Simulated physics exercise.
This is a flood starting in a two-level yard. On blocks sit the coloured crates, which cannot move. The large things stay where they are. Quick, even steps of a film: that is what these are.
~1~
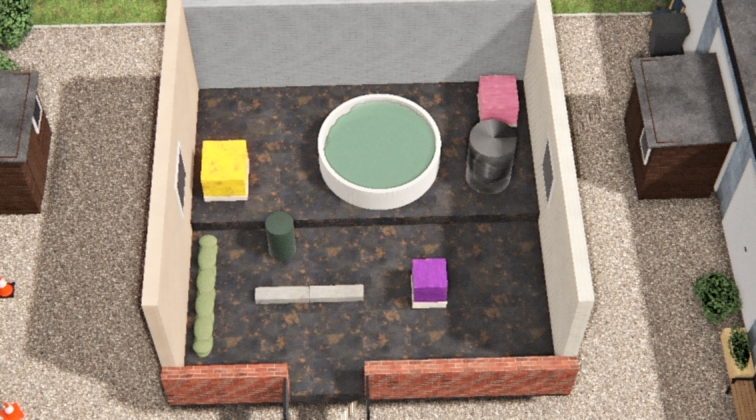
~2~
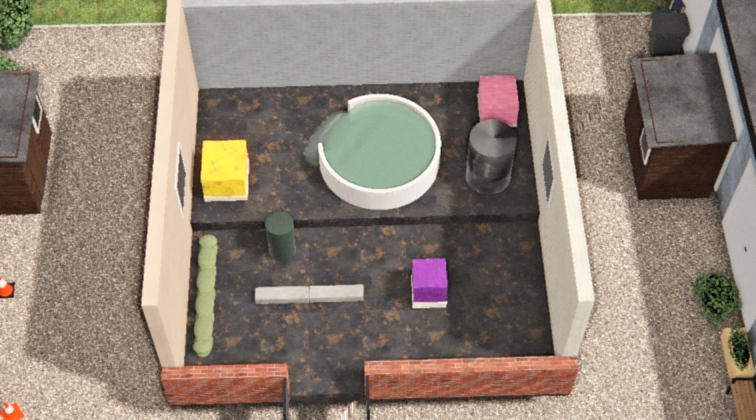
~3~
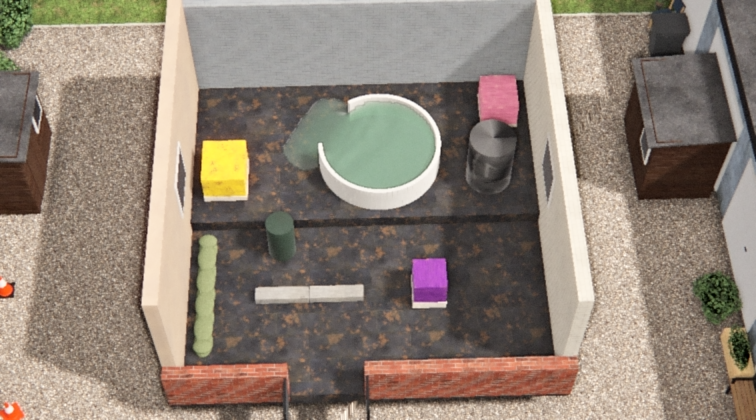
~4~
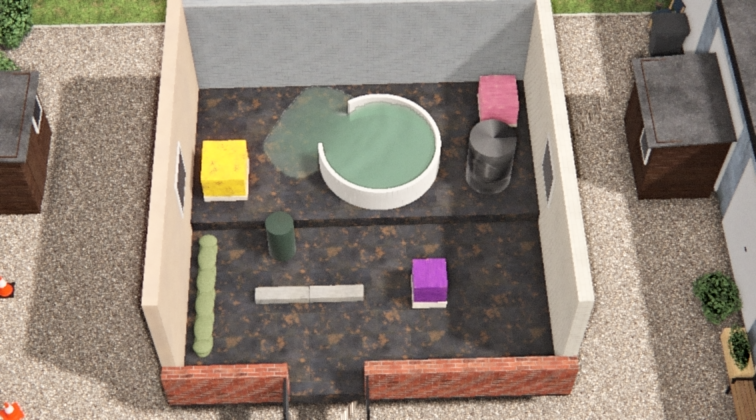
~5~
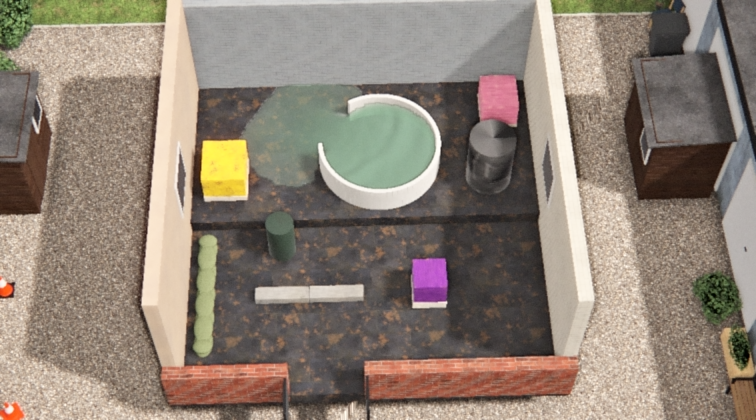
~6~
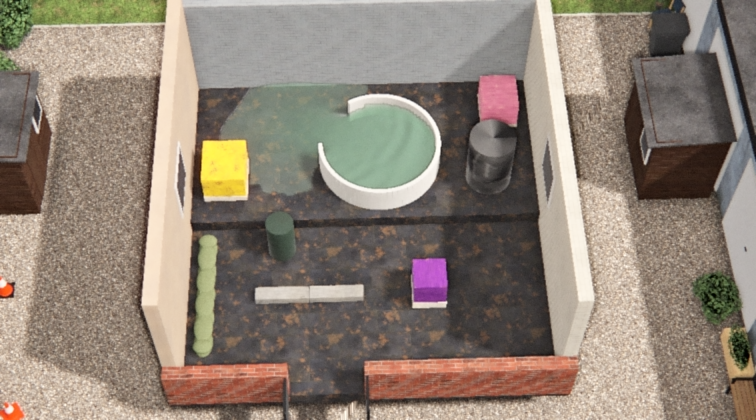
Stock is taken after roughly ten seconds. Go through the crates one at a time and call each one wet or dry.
The yellow crate is wet. The pink crate is wet. The purple crate is dry.
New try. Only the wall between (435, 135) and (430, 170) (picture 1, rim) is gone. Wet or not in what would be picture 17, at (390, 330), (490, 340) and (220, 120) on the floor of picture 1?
In the order given, the spots are not soaked, swamped and not soaked.
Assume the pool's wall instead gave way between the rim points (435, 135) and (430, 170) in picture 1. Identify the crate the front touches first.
Answer: The pink-painted one.
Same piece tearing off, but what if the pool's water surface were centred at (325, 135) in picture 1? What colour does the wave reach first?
Answer: The yellow-painted one.
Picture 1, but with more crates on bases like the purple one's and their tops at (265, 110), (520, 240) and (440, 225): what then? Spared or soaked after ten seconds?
In the listed order, the first crate gets reached, the second remains untouched, while the third remains untouched.
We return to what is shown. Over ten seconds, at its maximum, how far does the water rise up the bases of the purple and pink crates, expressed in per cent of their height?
60 and 180 per cent, roughly.
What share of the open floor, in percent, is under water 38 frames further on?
Close to 55 percent, by my reckoning.
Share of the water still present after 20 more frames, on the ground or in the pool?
100 per cent.
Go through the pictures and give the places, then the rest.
In the first picture, the round tank at (379, 145) is whole and still.
In the second picture, the front is at (314, 163), out from the gap at (330, 134).
In the third picture, water pours out at (330, 135) and has run to (289, 156).
In the fourth picture, the front is at (311, 92), out from the gap at (330, 135).
In the fifth picture, the front is at a hidden place, out from the gap at (330, 135).
In the sixth picture, water pours out at (330, 134) and has run to (228, 128).
A moment on, water covers 15 % of the floor; the yellow crate water round its plinth, the pink crate not reached, the purple crate not reached.
Next, water covers 20 % of the floor; the yellow crate water round its plinth, the pink crate not reached, the purple crate not reached.
Then, water covers 30 % of the floor; the yellow crate water round its plinth, the pink crate not reached, the purple crate not reached.
Later, water covers 55 % of the floor; the yellow crate water round its plinth, the pink crate water round its plinth, the purple crate water round its plinth.
In the end, water covers 85 % of the floor; the yellow crate was topped, the pink crate was topped, the purple crate stayed above the water.
